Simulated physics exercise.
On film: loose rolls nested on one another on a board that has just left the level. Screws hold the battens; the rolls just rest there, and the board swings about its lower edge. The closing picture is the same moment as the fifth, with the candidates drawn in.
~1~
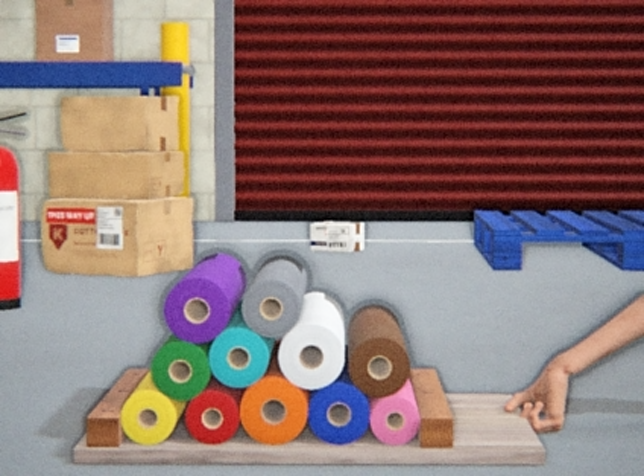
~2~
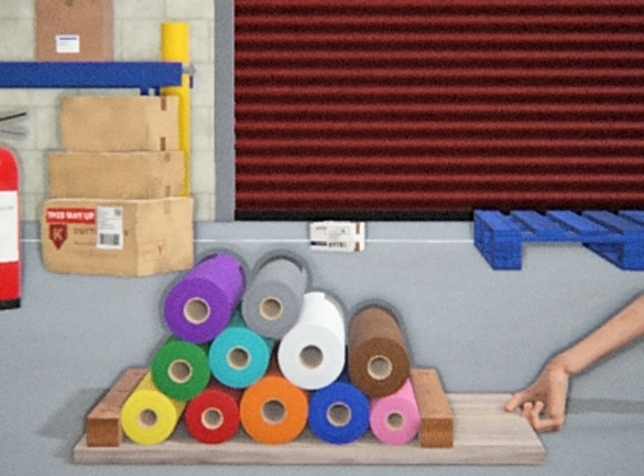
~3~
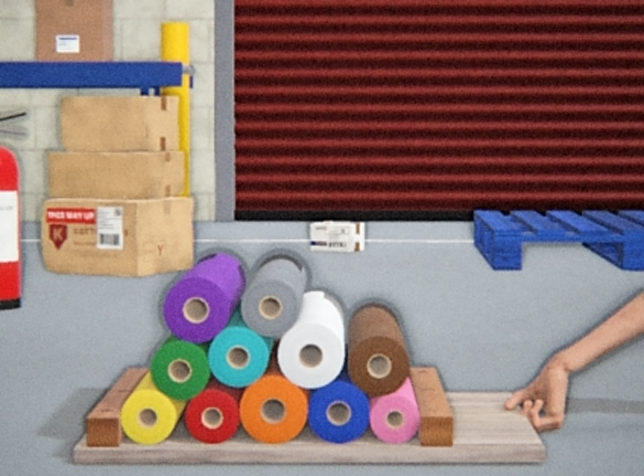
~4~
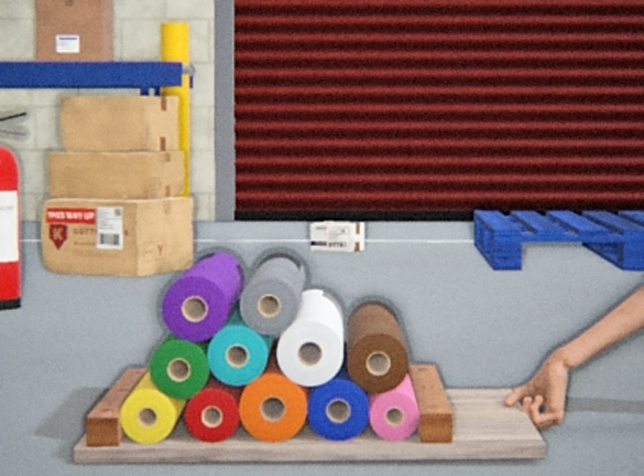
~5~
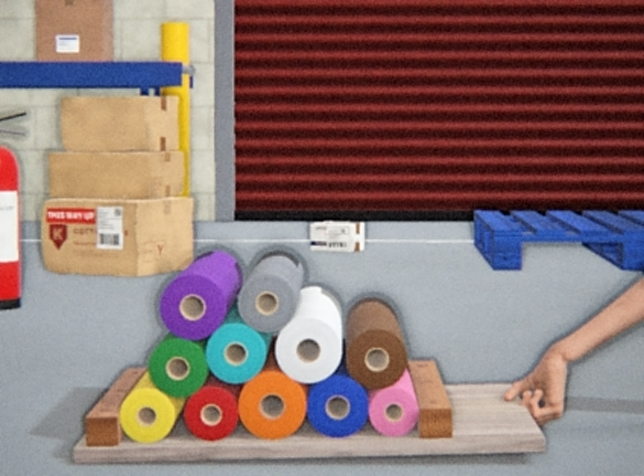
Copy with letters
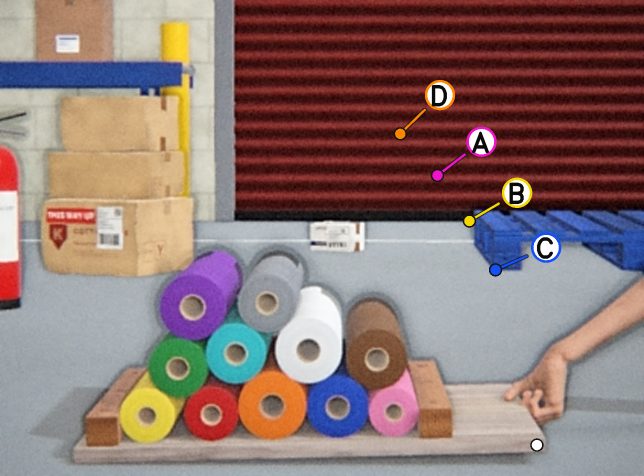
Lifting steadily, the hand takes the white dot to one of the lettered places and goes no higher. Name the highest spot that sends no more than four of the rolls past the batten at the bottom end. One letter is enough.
At most to B.
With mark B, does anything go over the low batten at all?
At B: Yes.
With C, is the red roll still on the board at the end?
Yes.
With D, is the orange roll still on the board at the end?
The orange roll: Yes.
On the marked copy, A at (437, 175); B at (469, 221); C at (495, 270); D at (400, 134); the white dot at (537, 445).
With B. Early on, board at 18°.
Further on, board at 31°.
At the end, board at 31°, four over the low batten (green, turquoise, grey, purple).
As for the rest, A five over the low batten; C four over the low batten (green, turquoise, grey, purple); D six over the low batten.
